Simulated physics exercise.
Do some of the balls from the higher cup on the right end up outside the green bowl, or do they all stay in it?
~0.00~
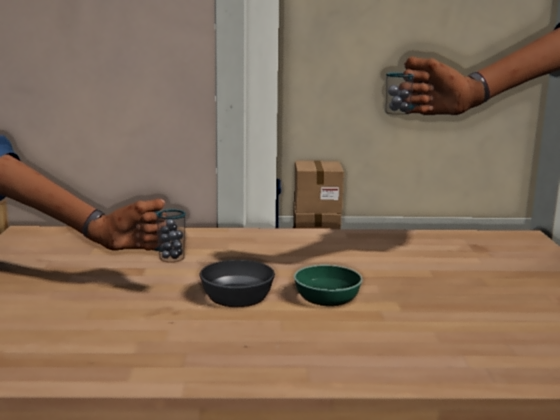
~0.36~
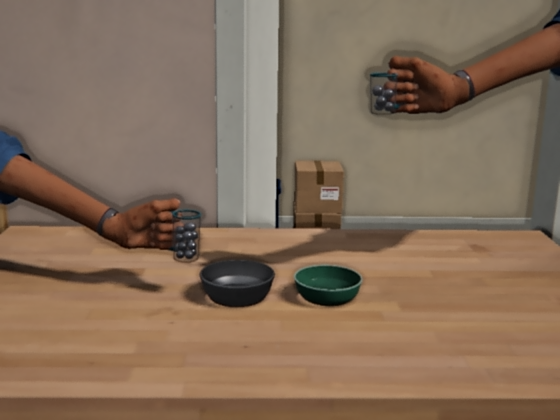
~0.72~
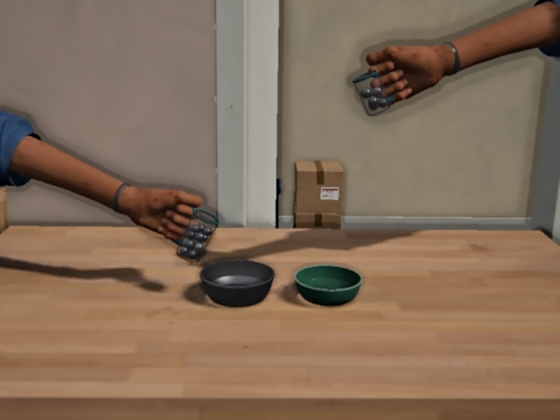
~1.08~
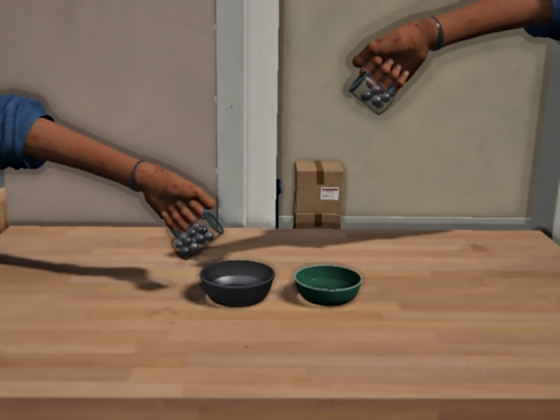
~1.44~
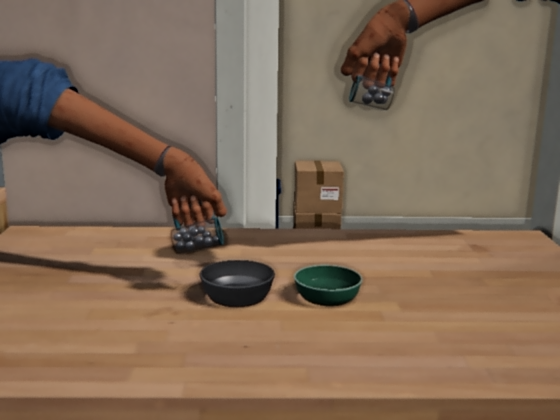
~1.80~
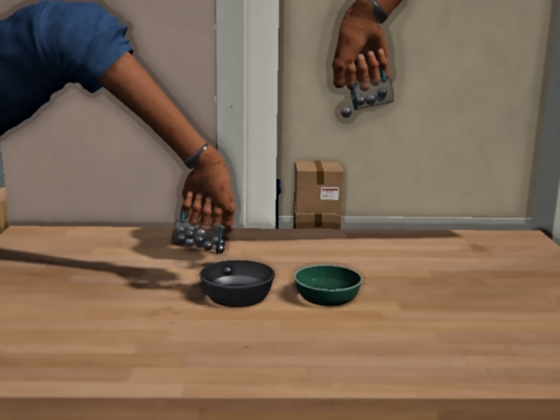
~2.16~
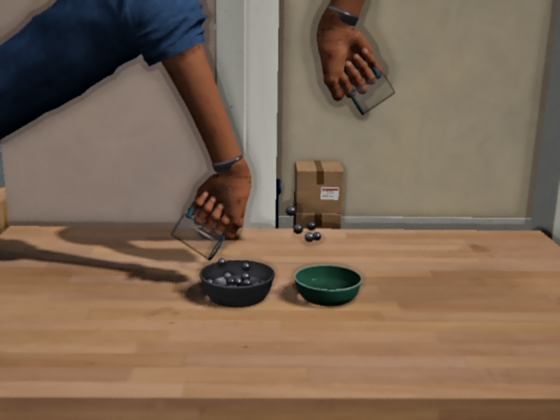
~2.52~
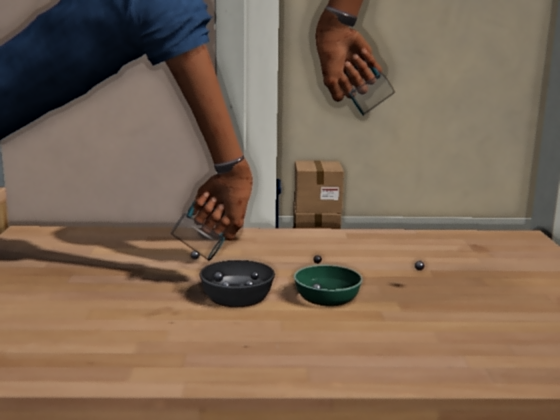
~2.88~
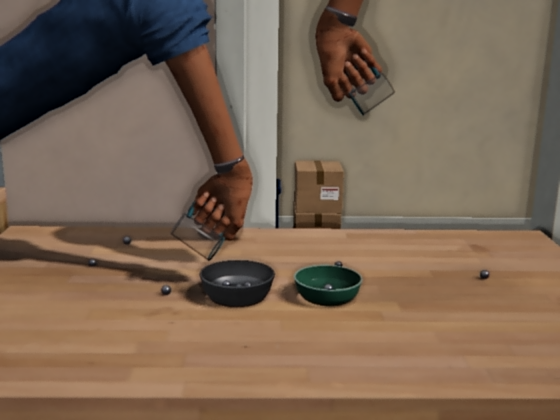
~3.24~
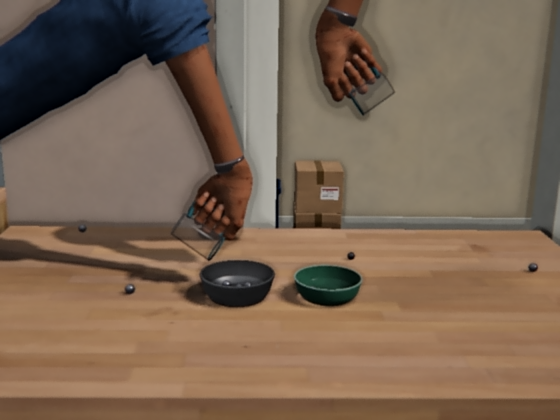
Some end up outside it. Several balls from the higher cup get away from the green bowl and roll across the table.
